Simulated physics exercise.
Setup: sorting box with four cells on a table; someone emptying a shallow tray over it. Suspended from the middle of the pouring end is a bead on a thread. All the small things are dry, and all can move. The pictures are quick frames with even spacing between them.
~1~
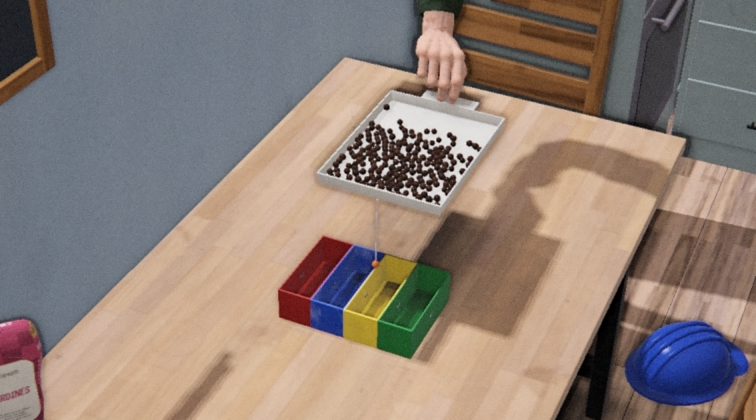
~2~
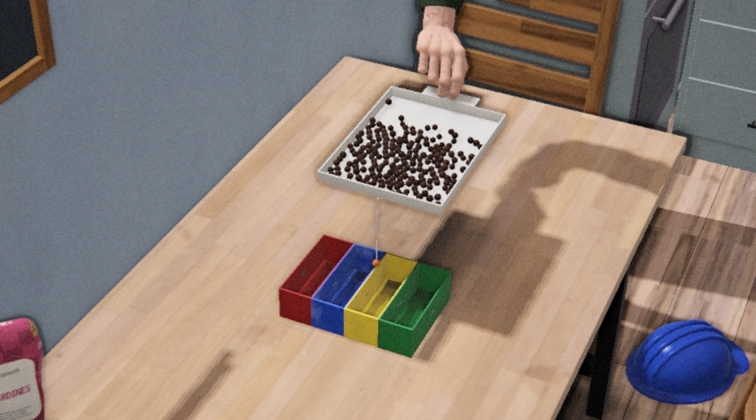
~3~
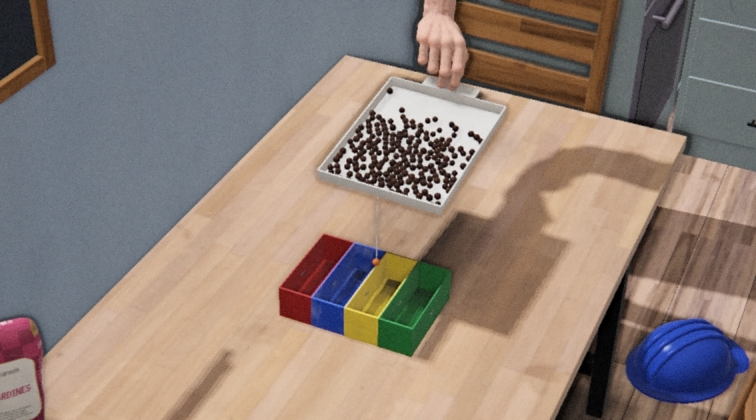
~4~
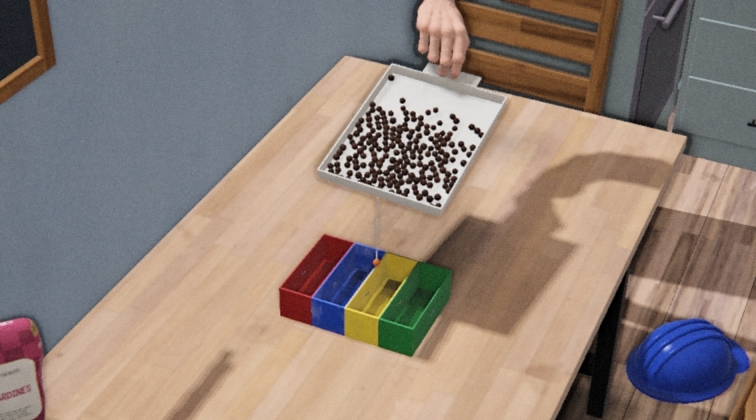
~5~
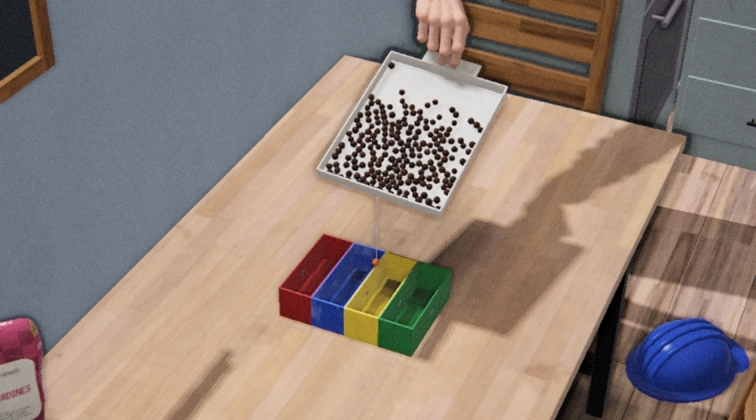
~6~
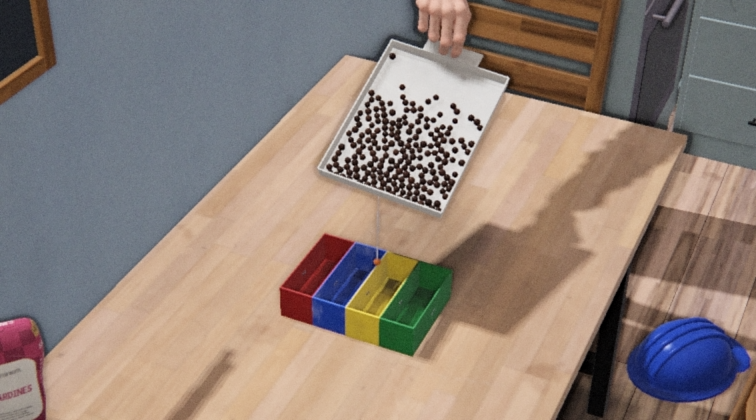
A hand gradually tilts a shallow tray of dark balls above a colourful four-cell box.
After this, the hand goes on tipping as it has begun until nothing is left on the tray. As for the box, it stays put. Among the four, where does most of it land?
Mostly in the green cell.
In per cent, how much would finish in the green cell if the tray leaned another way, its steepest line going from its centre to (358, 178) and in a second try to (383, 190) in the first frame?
The first try gives close to 0 per cent, the second close to 20 per cent.
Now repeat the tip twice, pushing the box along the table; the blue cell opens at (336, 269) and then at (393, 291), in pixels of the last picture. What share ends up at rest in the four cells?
40 and 90 in a hundred, in turn.
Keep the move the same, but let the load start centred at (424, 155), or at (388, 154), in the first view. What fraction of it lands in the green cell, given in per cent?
Near 40 and 40 percent respectively.
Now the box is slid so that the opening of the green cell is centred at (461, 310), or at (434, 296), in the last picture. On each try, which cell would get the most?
The first time the yellow cell comes out on top, the second time that green cell.
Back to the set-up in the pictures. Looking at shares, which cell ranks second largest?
That would be that yellow cell, just behind the top one.
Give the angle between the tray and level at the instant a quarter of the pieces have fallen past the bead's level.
Close to 95° of tilt at that moment.
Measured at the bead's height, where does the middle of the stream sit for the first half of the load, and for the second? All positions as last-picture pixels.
Near (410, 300) to start, and near (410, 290) afterwards.
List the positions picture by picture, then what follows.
Corners of the pouring end near (319, 172) and (440, 205), level; middle of the load near (403, 162), chocolate balls; bead on its thread near (376, 264); red cell near (295, 305); blue cell near (327, 316); yellow cell near (361, 326); green cell near (395, 337), in the first frame.
Corners of the pouring end near (320, 171) and (440, 205), level; middle of the load near (404, 160), in the second frame.
Corners of the pouring end near (320, 170) and (440, 205), tipped barely, lowest at the right corner; middle of the load near (404, 156), in the third frame.
Corners of the pouring end near (320, 169) and (440, 208), tipped a little, lowest at the right corner; middle of the load near (404, 152), in the fourth frame.
Corners of the pouring end near (319, 168) and (440, 210), tipped clearly, lowest at the right corner; middle of the load near (403, 150), near a quarter on the move, in the fifth frame.
Corners of the pouring end near (319, 168) and (440, 211), tipped clearly, lowest at the right corner; middle of the load near (403, 151), all but a few on the move; red cell near (296, 303); blue cell near (329, 313); yellow cell near (362, 324); green cell near (396, 334), in the sixth frame.
Shortly afterwards, tray tipped steeply; all but a few on the tray; only a few falling or outside the box.
Next, tray tipped past a quarter turn; a little on the tray; near a third in the green cell; a little in the yellow cell; only a few in the blue cell; near a third falling or outside the box.
Some moments later, tray tipped past a quarter turn; near half in the green cell; near a quarter in the yellow cell; a little in the blue cell; near a quarter falling or outside the box.
In the end, tray tipped past a quarter turn; near half in the green cell; near a quarter in the yellow cell; a little in the blue cell; none at all in the red cell; near a quarter outside the box.
